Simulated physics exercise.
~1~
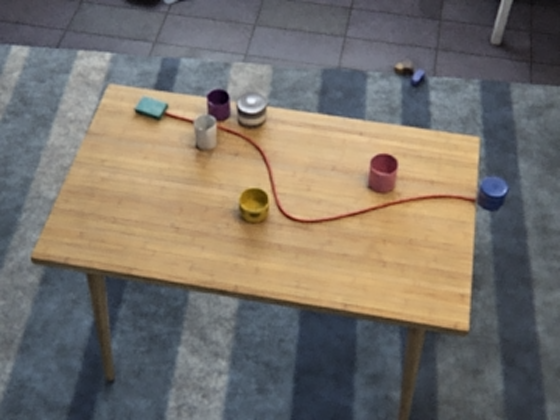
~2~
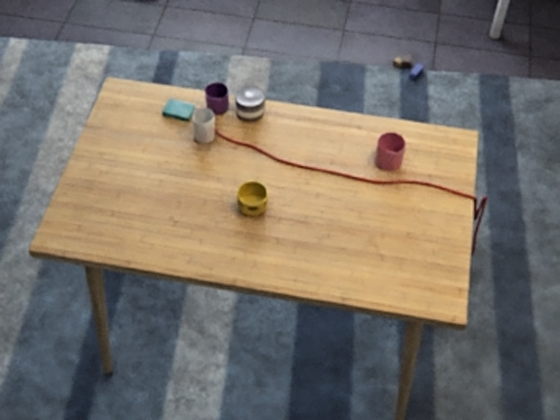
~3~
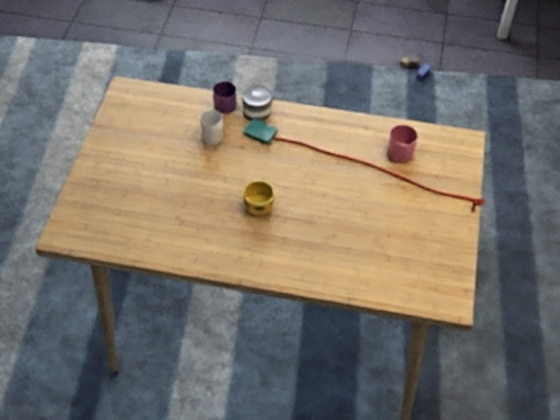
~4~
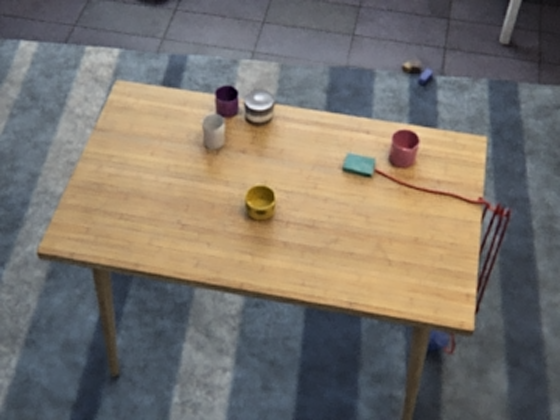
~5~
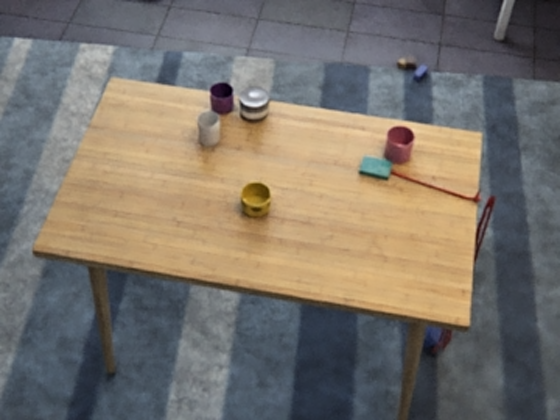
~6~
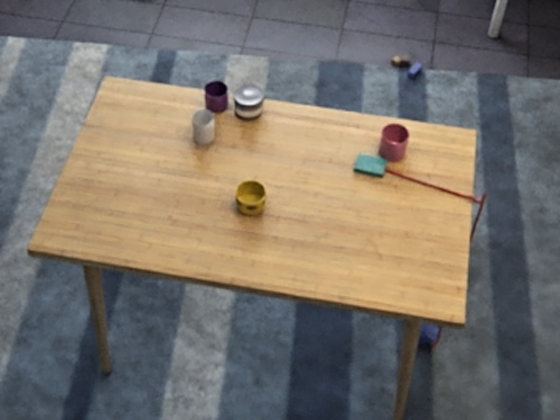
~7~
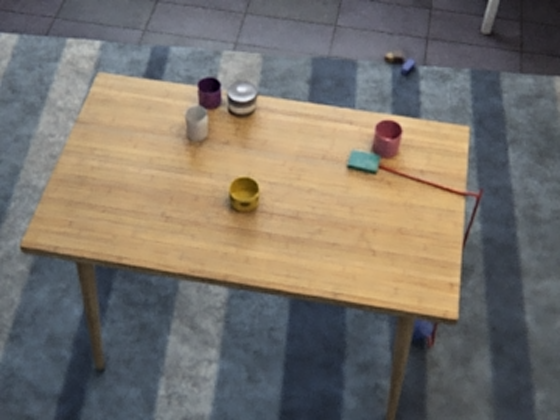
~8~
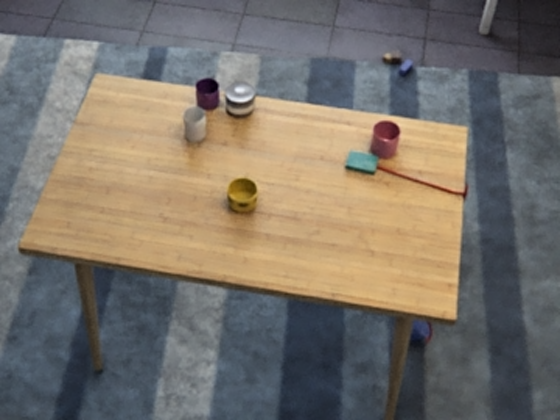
On a wooden table above a striped rug, a blue speaker dropped off the right edge, its red cable dragging a teal phone rightward past the cups and nudging a pink cup; the phone stopped near that cup, with the speaker down below the table.
